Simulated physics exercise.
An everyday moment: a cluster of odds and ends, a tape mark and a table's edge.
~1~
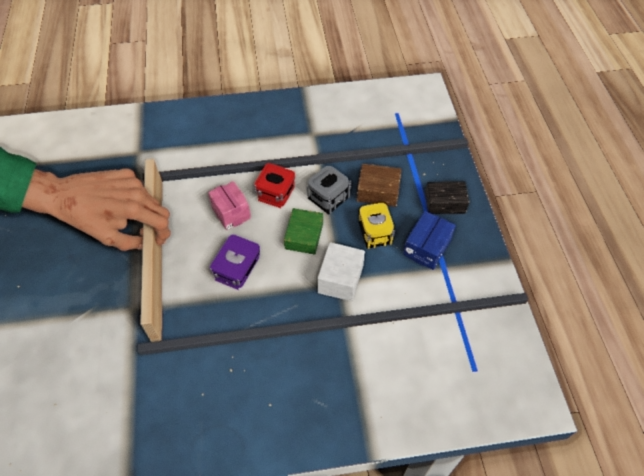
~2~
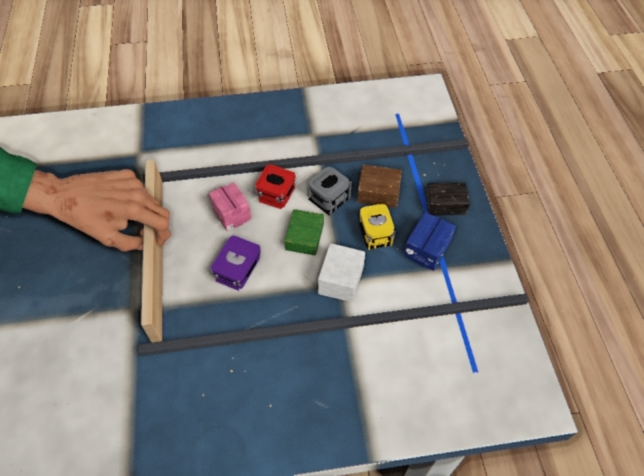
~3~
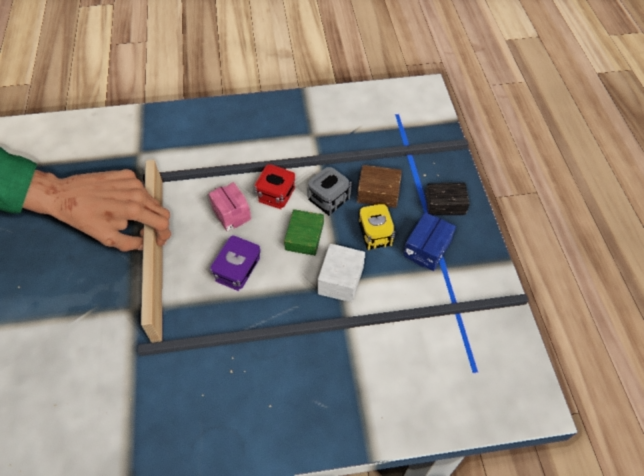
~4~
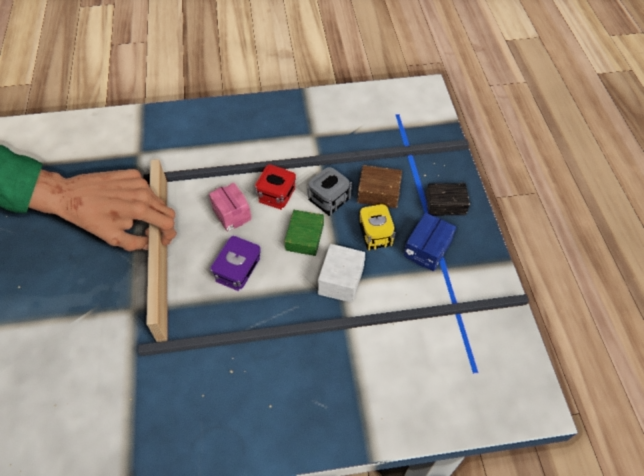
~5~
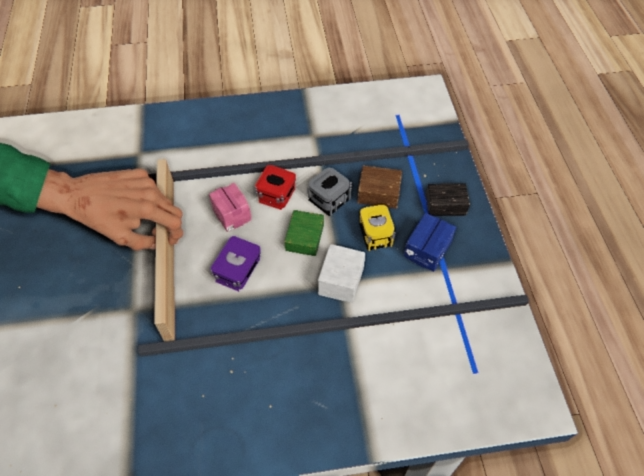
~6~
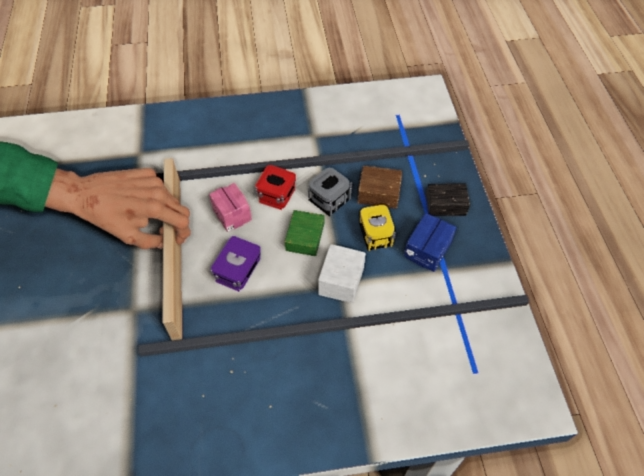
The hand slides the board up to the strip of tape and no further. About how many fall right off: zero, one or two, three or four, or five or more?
As it turns out, the number that fall off is three or four.
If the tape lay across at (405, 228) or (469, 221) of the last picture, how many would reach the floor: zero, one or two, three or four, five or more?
One after another: Either one or two; 5 or more.
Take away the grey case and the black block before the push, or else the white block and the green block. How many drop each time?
First 1, then 2.
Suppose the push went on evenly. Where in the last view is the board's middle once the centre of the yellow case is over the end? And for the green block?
About (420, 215), and (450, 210) for the other.
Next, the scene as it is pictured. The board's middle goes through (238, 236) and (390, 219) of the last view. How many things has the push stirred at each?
The counts are 3 and 10.
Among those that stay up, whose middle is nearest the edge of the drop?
It is the blue box.
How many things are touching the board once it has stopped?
4 of them.
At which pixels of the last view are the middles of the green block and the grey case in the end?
Near (474, 207) and (464, 167).
Soon after, none off yet; black block at rest near (447, 200); blue box at rest near (430, 242); brown block at rest near (380, 187).
After that, none off yet; black block displaced a little near (465, 201); blue box displaced a little near (446, 246); brown block displaced about its own width near (425, 185).
In the end, the number that fall off is three or four; gone, yellow case, brown block and black block.
